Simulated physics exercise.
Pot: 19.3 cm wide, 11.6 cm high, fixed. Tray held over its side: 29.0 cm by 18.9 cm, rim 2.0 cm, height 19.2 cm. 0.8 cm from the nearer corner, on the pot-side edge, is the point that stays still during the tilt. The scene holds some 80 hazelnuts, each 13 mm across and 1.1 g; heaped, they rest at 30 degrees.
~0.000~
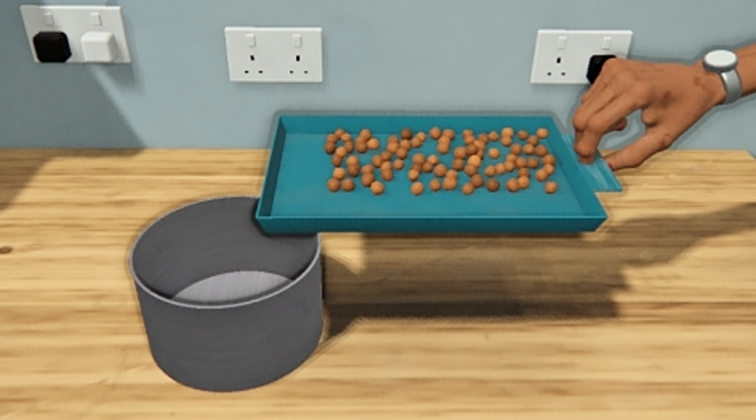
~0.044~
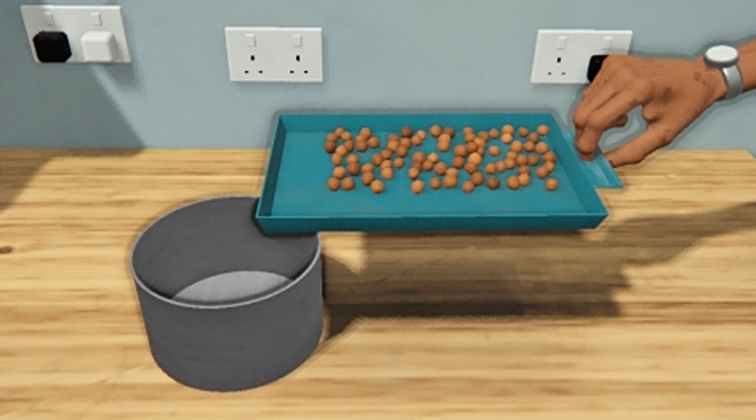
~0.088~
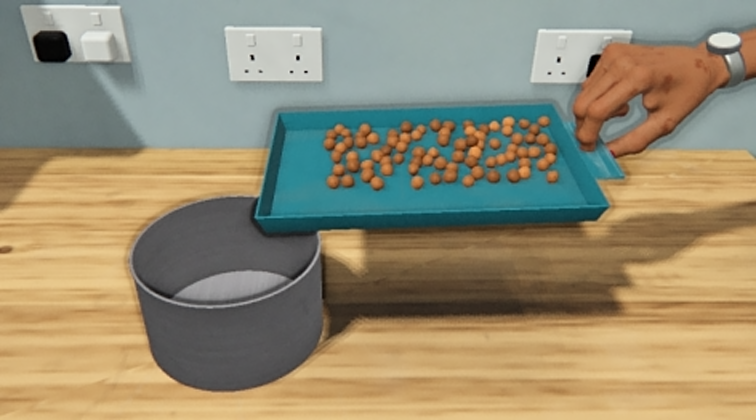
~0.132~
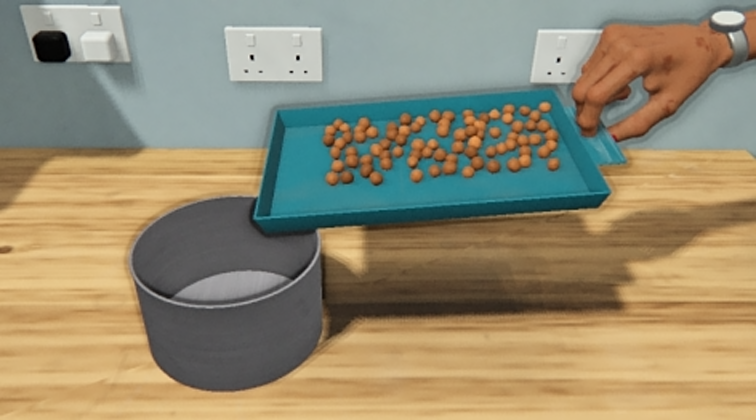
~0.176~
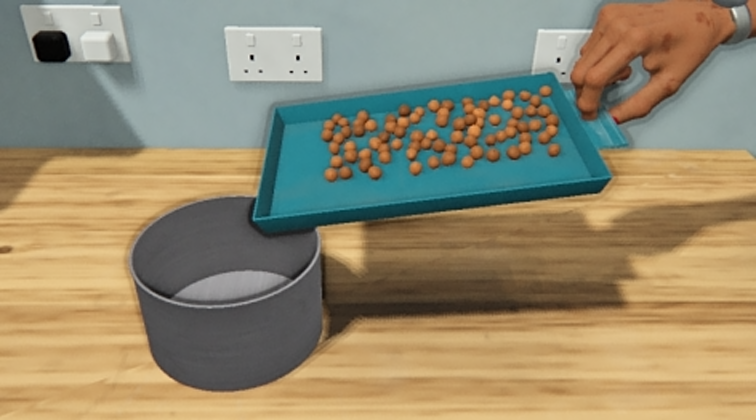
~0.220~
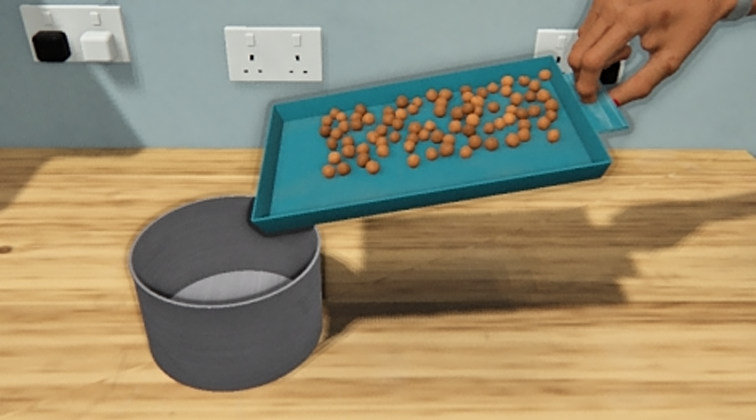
A hand wearing a watch raises the right end of a teal tray of small round brown nuts, gradually tilting it toward a grey pot at the left on a wooden worktop, while the nuts stay grouped on the tray.
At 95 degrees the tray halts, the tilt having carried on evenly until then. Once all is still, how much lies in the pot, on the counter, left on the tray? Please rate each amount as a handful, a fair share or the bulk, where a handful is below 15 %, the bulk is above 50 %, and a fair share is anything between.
Pot: The bulk; counter: A fair share; tray: A handful.
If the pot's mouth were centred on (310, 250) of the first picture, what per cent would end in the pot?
Estimate: ~ 5 %.
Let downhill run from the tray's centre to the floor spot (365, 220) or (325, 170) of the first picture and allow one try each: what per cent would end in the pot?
Estimate: Some 5 % and some 80 % respectively.
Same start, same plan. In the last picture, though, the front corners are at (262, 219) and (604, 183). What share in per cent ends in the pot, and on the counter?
Final per cent - pot 0, counter 100.
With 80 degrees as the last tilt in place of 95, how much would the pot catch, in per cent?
Then about 60 per cent.
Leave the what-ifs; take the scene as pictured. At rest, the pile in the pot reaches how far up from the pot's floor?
Around 2.0 cm above the floor.
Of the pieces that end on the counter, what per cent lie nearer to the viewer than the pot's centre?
About 100 percent of the spill.
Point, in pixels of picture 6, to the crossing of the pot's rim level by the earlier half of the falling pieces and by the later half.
It passes about (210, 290) first and (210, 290) afterwards.
Then, at 0.74 s, tilt 52 degrees; the tray holds 95 %, the pot 0 %.
After 1.08 s, tilt 78 degrees; the tray holds 60 %, the pot 15 %.
Then, at 1.52 s, tilt 95 degrees; the tray holds 0 %, the pot 65 %.
In the end, at 2.6 s, pot 65 %, counter 35 %, tray 0 %.
